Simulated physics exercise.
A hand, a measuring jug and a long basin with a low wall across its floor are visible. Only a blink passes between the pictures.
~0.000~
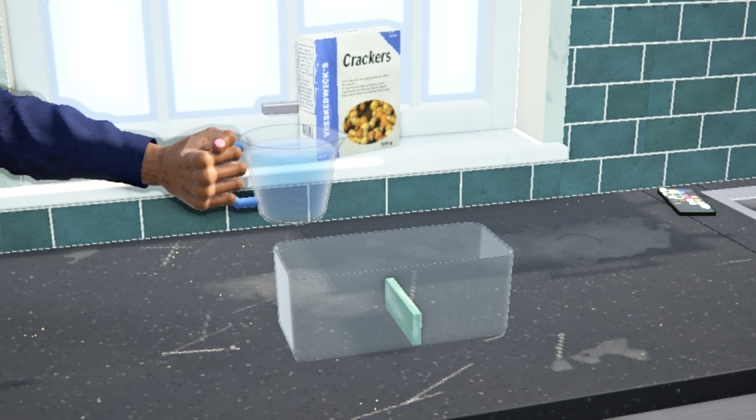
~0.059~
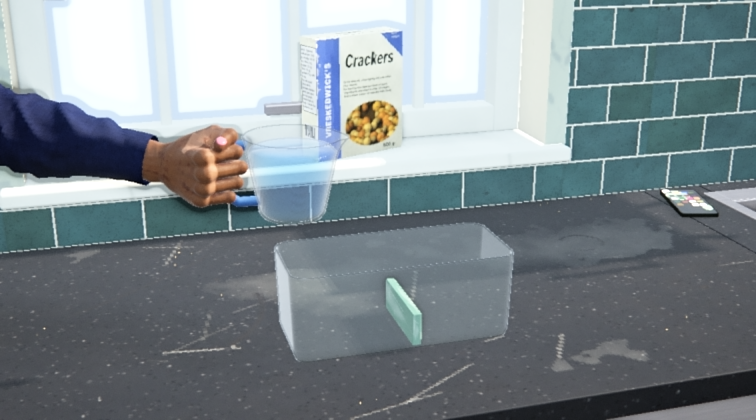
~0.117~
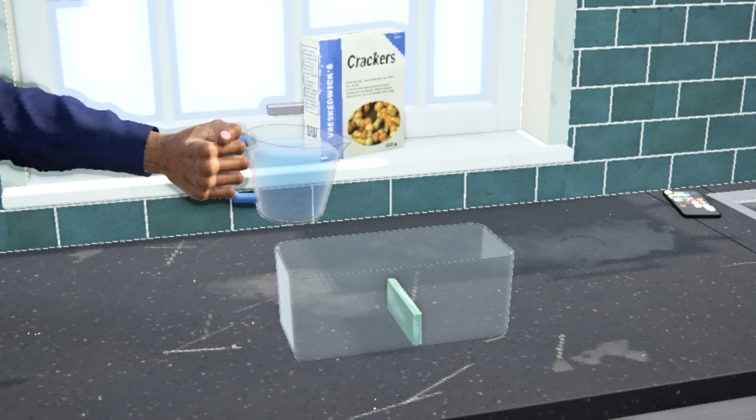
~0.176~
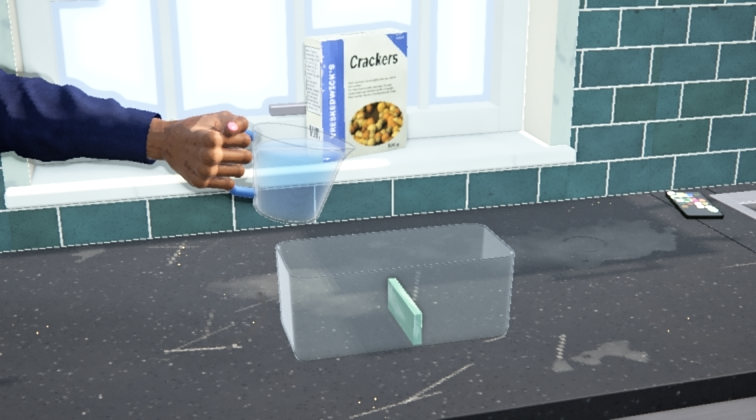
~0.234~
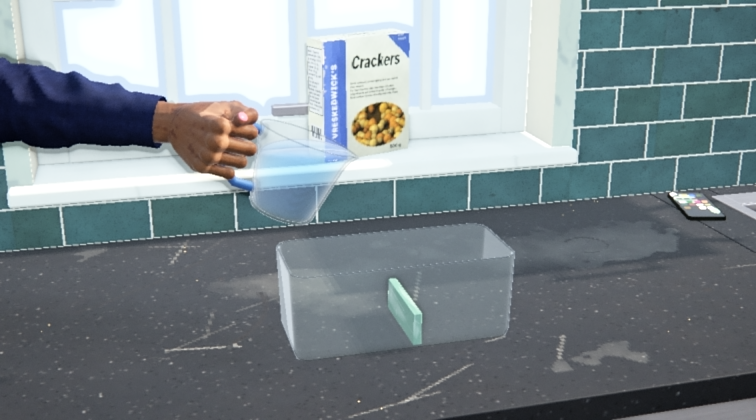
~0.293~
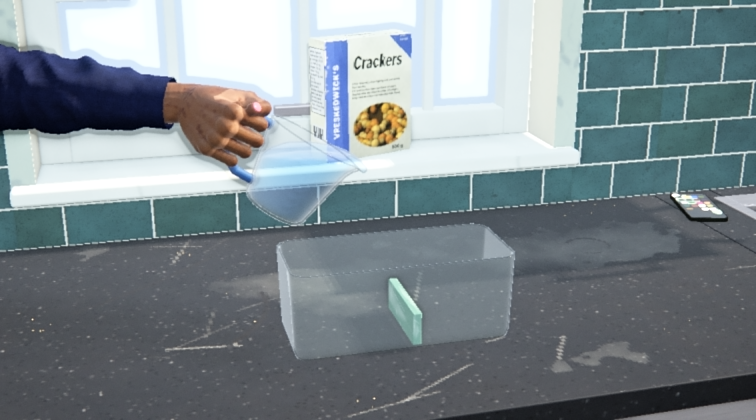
In the video, a hand holds a clear measuring jug of liquid above a long, see-through basin with a low green wall inside, on a dark countertop, and steadily tilts the jug to the right.
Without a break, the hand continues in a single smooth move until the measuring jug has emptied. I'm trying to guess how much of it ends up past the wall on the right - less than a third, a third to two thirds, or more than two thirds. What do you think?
I expect what gathers right of the wall to fall below one third.
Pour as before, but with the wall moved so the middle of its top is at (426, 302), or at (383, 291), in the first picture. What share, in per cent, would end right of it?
First try close to 10 percent, second try close to 45 percent.
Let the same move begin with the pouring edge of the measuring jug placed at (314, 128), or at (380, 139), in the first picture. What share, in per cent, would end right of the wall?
10 % and 60 %.
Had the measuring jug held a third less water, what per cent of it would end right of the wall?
Near 5 %.
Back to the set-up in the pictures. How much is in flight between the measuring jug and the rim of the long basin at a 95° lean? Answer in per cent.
Close to 20 in a hundred.
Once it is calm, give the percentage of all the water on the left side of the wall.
Around 80 %.
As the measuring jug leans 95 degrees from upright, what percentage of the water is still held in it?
35 per cent, roughly.
After 0.60 s the tilt is 95° and 36 per cent is still to pour, 28 is left of the wall and 14 right of it.
After 0.82 s the tilt is 113° and 2 per cent is still to pour, 79 is left of the wall and 15 right of it.
After 1.06 s the tilt is 113° and 0 per cent is still to pour, 81 is left of the wall and 18 right of it.
After 1.31 s the tilt is 113° and 0 per cent is still to pour, 81 is left of the wall and 18 right of it.
In the end 81 per cent lies left of the wall, 18 right of it and 2 outside.
